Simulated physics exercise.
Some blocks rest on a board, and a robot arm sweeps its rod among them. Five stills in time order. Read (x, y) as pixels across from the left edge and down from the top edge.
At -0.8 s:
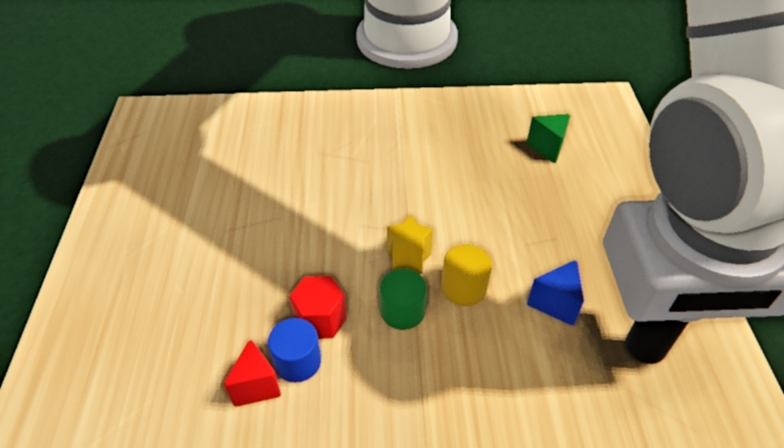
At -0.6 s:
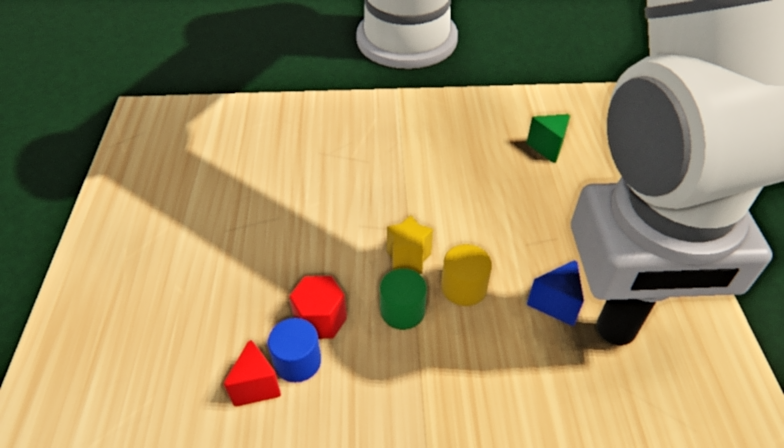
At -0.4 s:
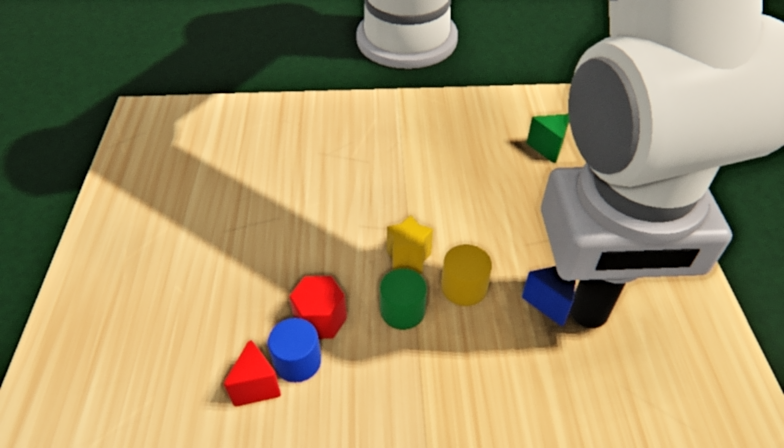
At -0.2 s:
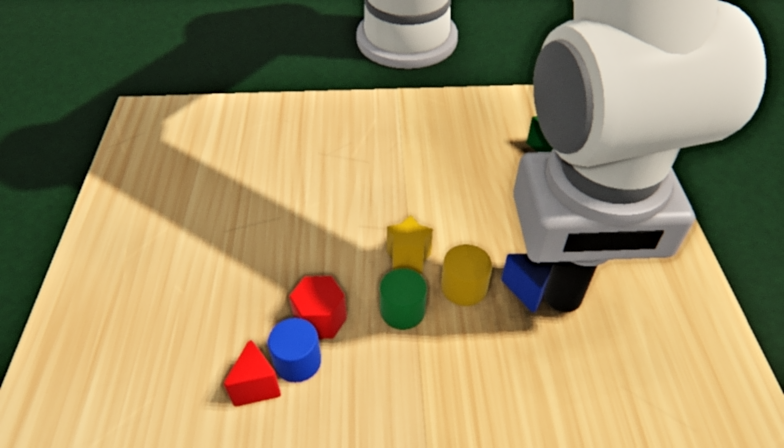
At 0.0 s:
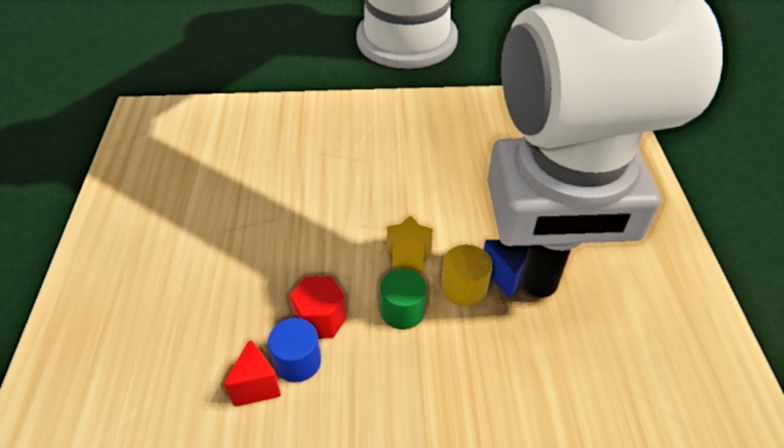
A white and grey robot arm with a black rod moves leftward over a pale wooden board on a dark green surface, seen from above at a fixed angle. A yellow star, yellow and green round blocks, a red hexagon, a blue cylinder and a red triangle sit centre to lower left, with a green triangle at upper right. The rod pushes the blue triangle left, close beside the yellow block.
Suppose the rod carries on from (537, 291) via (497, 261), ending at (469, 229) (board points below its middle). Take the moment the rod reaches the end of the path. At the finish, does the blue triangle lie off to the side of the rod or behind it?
Final answer: Yes.
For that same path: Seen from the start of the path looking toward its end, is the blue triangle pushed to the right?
Answer: No.
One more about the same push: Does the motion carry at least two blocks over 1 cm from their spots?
Going by the path, no.
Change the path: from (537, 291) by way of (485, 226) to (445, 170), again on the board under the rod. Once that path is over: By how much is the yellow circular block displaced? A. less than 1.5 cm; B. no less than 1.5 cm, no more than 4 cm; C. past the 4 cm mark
(A)
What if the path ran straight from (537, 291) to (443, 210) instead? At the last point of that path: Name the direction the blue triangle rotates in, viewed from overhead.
The block spins anticlockwise.
On the path given first. Halfway along, rod (497, 253); blue triangle (469, 222), turned 15° anticlockwise.
At the end, rod (470, 221); yellow circular block not moved; blue triangle (440, 208), turned 35° anticlockwise.
